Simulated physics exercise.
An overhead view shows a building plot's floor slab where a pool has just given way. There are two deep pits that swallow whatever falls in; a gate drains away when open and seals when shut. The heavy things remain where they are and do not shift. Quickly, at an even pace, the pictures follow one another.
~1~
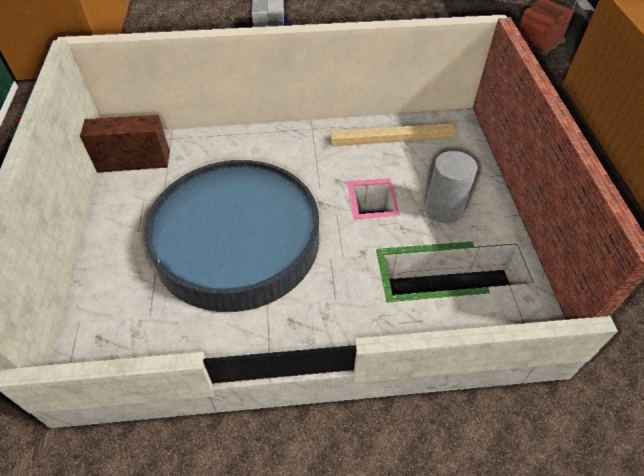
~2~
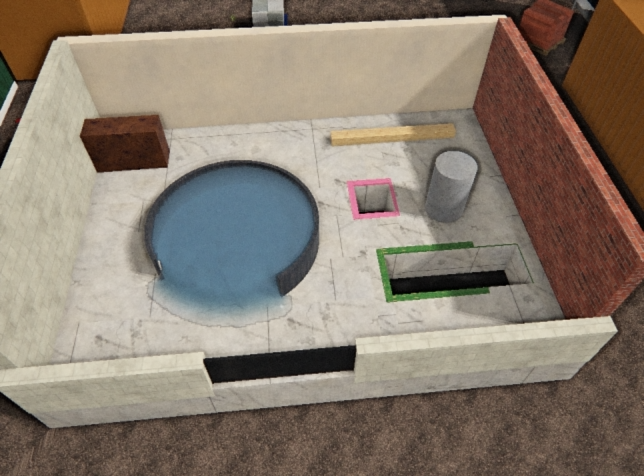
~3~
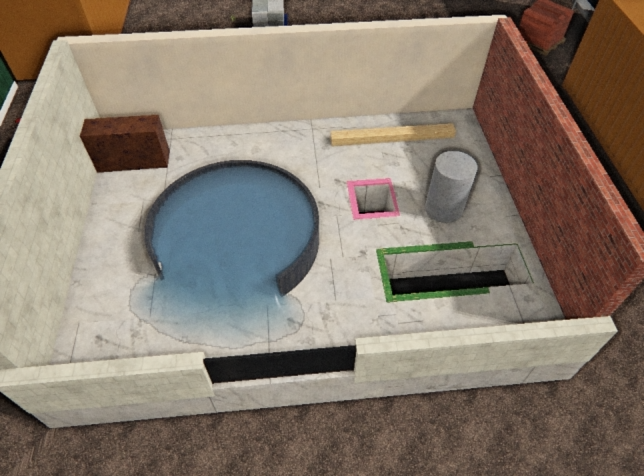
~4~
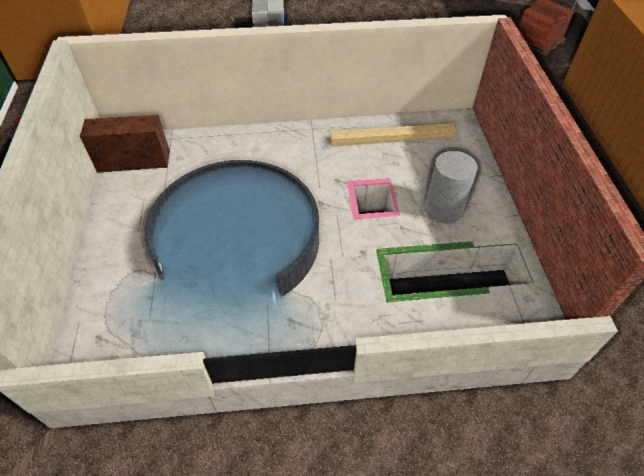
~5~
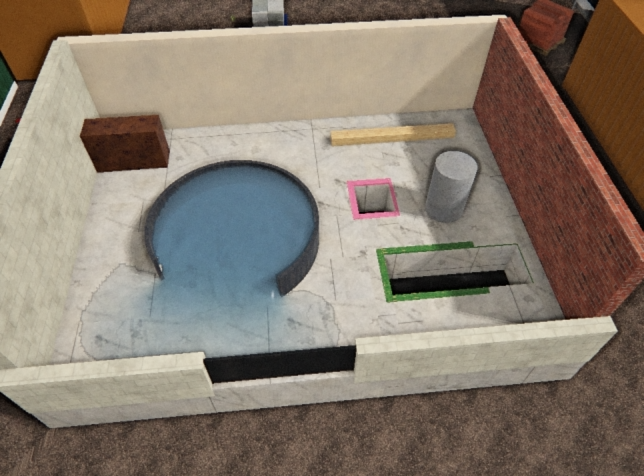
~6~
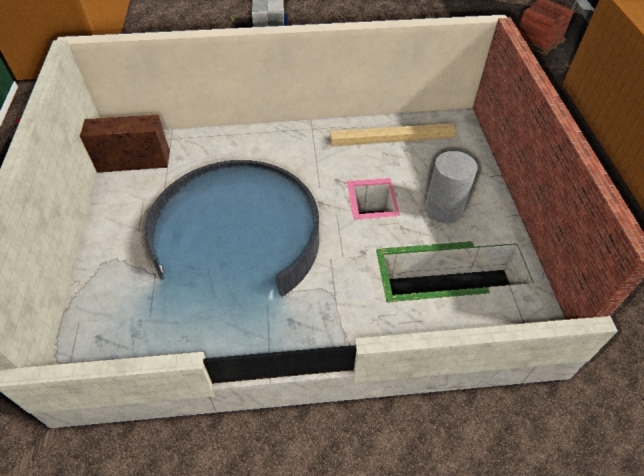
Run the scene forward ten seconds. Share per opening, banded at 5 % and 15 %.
Gate - under 5 %, green pit - over 15 %, pink pit - under 5 %.
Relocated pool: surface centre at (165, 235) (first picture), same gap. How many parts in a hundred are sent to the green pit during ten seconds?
So the green pit gets 25 in a hundred.
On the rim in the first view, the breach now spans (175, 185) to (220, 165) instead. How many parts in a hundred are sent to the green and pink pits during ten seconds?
The green pit gets 4 per cent and the pink pit 6 per cent.
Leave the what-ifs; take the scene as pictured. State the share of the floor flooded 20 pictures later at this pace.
Roughly 50 %.
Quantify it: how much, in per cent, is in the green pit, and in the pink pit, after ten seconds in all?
The first comes to roughly 20 percent, the second to roughly 2 percent.
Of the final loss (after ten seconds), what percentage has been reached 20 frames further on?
Roughly 15 per cent.
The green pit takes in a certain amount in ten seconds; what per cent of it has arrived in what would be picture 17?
Near 0 in a hundred.
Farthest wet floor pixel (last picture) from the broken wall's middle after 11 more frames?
The front should reach about (513, 345).
A moment on, water covers 20 % of the floor; the gate 0 %, the green pit 0 %, the pink pit 0 %.
Next, water covers 30 % of the floor; the gate 0 %, the green pit 0 %, the pink pit 0 %.
Then, water covers 50 % of the floor; the gate 0 %, the green pit 4 %, the pink pit 0 %.
Later, water covers 65 % of the floor; the gate 0 %, the green pit 12 %, the pink pit 1 %.
In the end, water covers 90 % of the floor; the gate 0 %, the green pit 19 %, the pink pit 3 %.
